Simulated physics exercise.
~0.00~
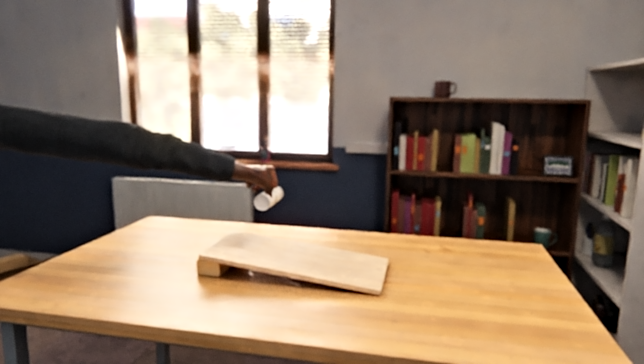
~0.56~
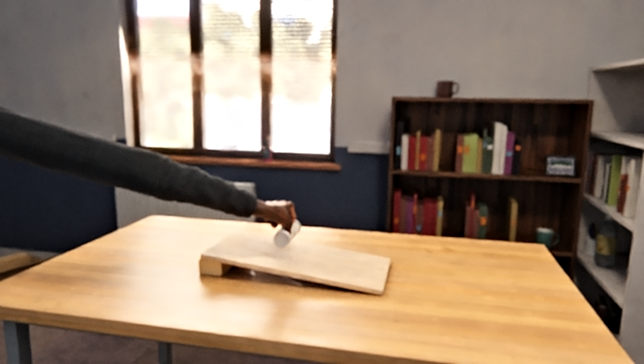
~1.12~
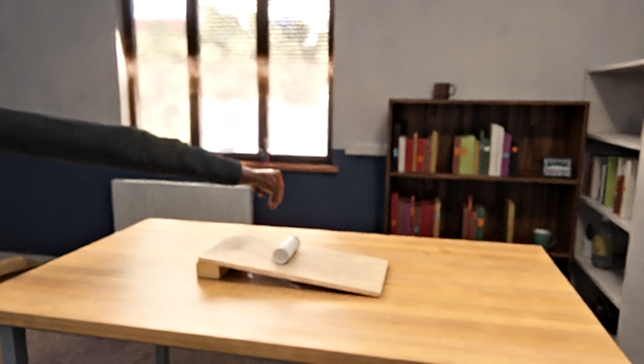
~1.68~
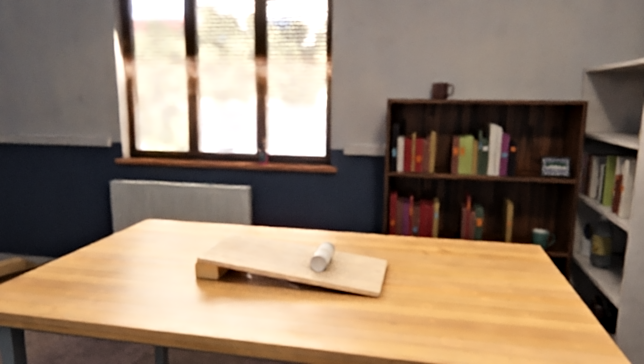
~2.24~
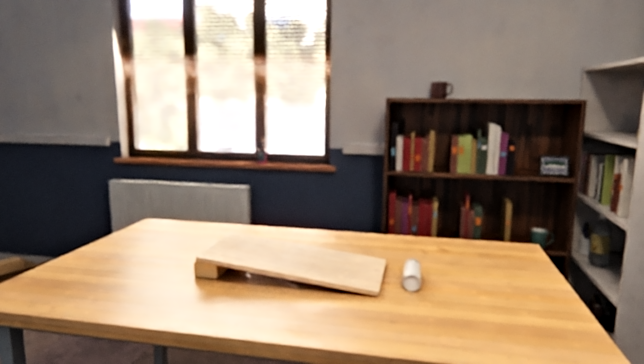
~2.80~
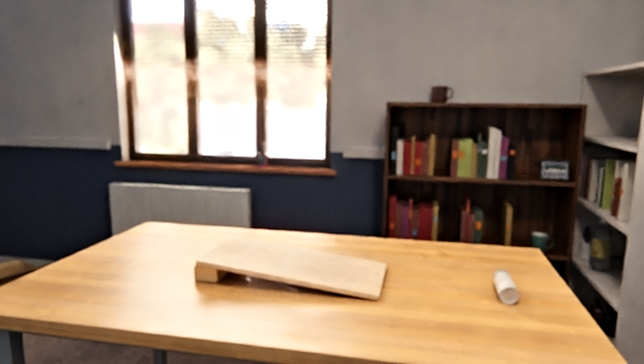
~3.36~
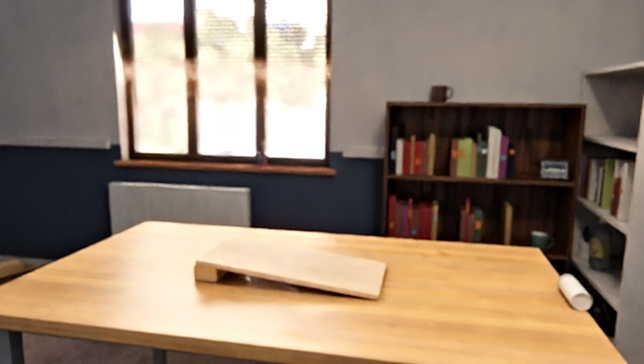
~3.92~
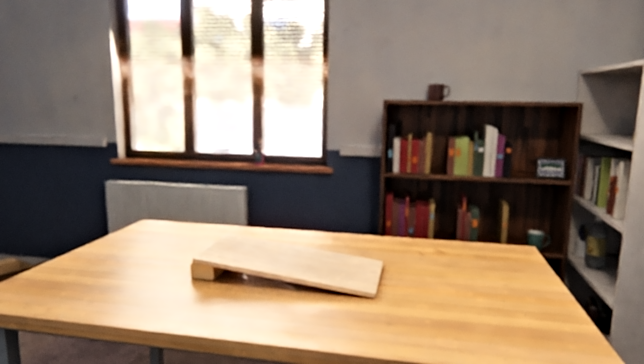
In a room with a bright window and bookshelves, a wooden board rests on a light wooden table, its left end propped on a small block. An arm reaches in from the left, holding a white shaker, and lowers it onto the board on its side. The hand lets go and draws back out of view. The shaker moves down the slope to the right, leaves the board and keeps going across the tabletop. It reaches the table's right edge and is then no longer in sight, while the propped board remains in place.
